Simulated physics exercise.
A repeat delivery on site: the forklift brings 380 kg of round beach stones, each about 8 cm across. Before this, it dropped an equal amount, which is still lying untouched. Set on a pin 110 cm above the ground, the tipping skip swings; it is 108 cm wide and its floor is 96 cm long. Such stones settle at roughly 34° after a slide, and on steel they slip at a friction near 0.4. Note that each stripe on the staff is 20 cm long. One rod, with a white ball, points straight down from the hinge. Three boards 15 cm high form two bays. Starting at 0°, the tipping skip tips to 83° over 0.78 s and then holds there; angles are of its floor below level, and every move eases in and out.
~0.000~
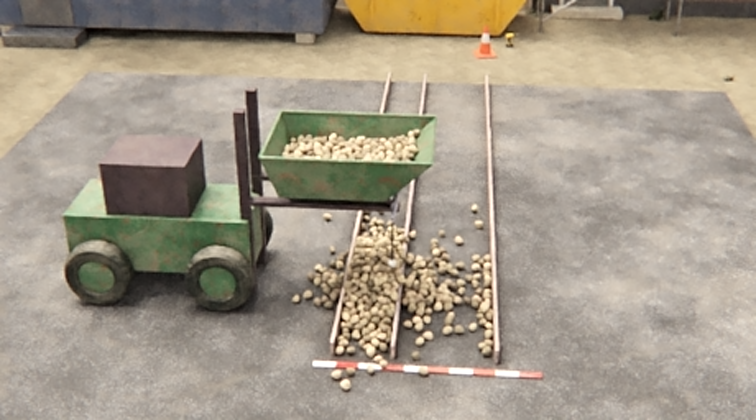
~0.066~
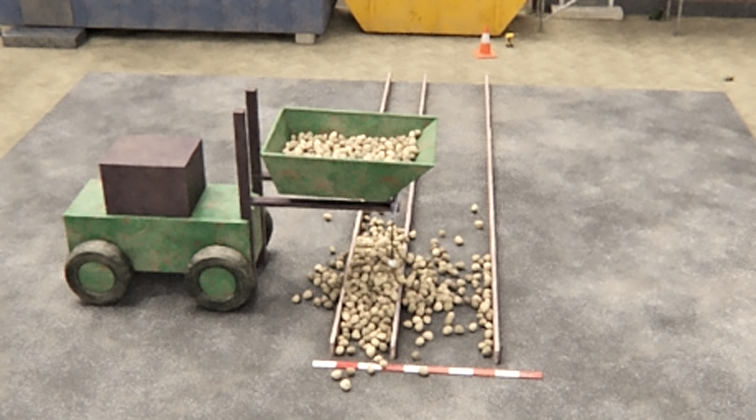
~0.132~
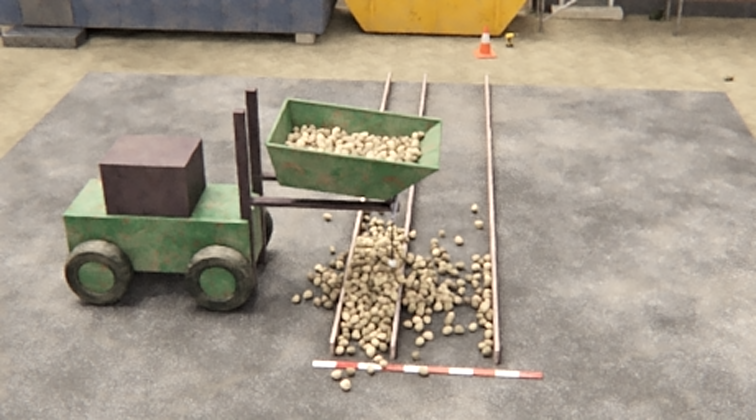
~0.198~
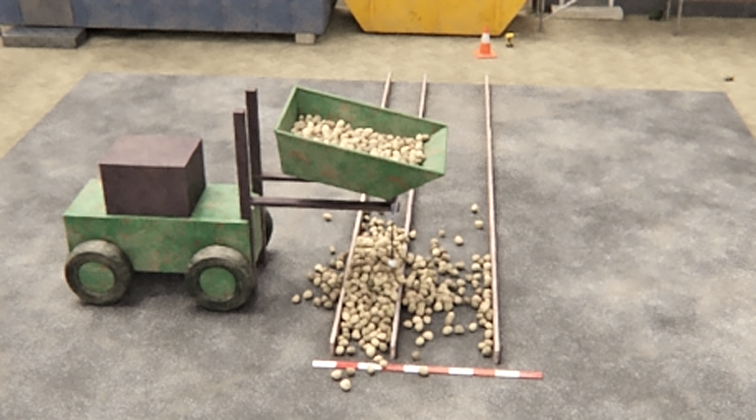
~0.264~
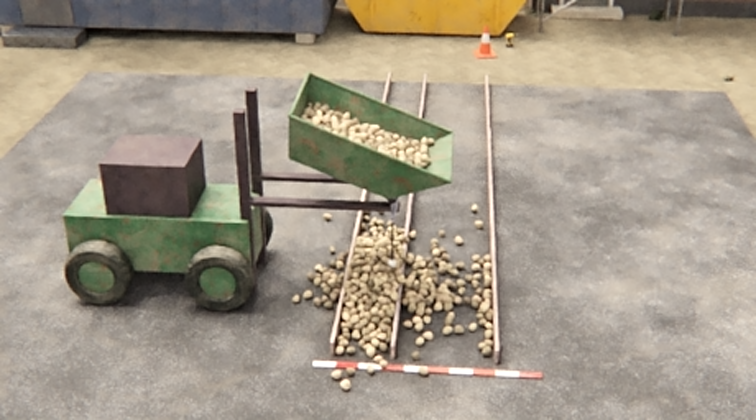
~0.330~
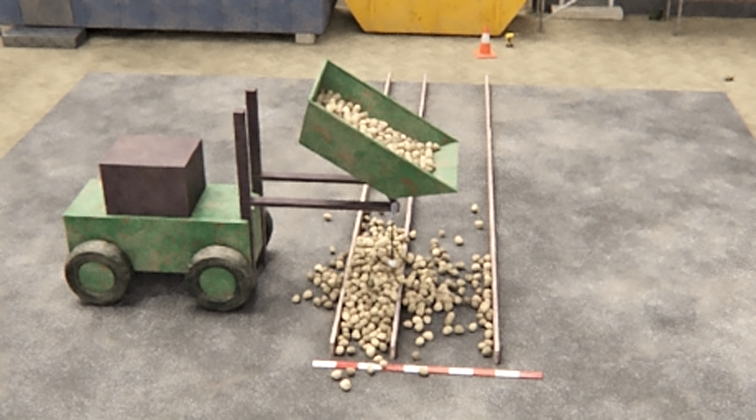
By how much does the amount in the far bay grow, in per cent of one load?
About 11 per cent.
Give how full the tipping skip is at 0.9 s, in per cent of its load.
Roughly 85 per cent is still inside.
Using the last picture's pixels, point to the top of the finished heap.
Roughly at (377, 264).
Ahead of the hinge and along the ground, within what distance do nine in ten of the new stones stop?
I'd estimate about 280 cm.
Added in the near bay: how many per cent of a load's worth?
My estimate is about 0 per cent of a load.
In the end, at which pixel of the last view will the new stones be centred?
The centre sits about (543, 290).
After 0.6 s the floor is at 69°; in per cent of one load, 100 in the tipping skip, 5 short of the bays, 75 in the near bay, 20 in the far bay; the foremost stones are at (488, 296).
After 0.9 s the floor is at 83°; in per cent of one load, 84 in the tipping skip, 5 short of the bays, 75 in the near bay, 36 in the far bay; the foremost stones are at (492, 262).
After 1.2 s the floor is at 83°; in per cent of one load, 1 in the tipping skip, 5 short of the bays, 75 in the near bay, 38 in the far bay, 82 past the last board; the foremost stones are at (589, 287).
After 3.8 s the floor is at 83°; in per cent of one load, 0 in the tipping skip, 5 short of the bays, 75 in the near bay, 31 in the far bay, 89 past the last board; the foremost stones are past the picture's edge. Net gain in the far bay, 11.
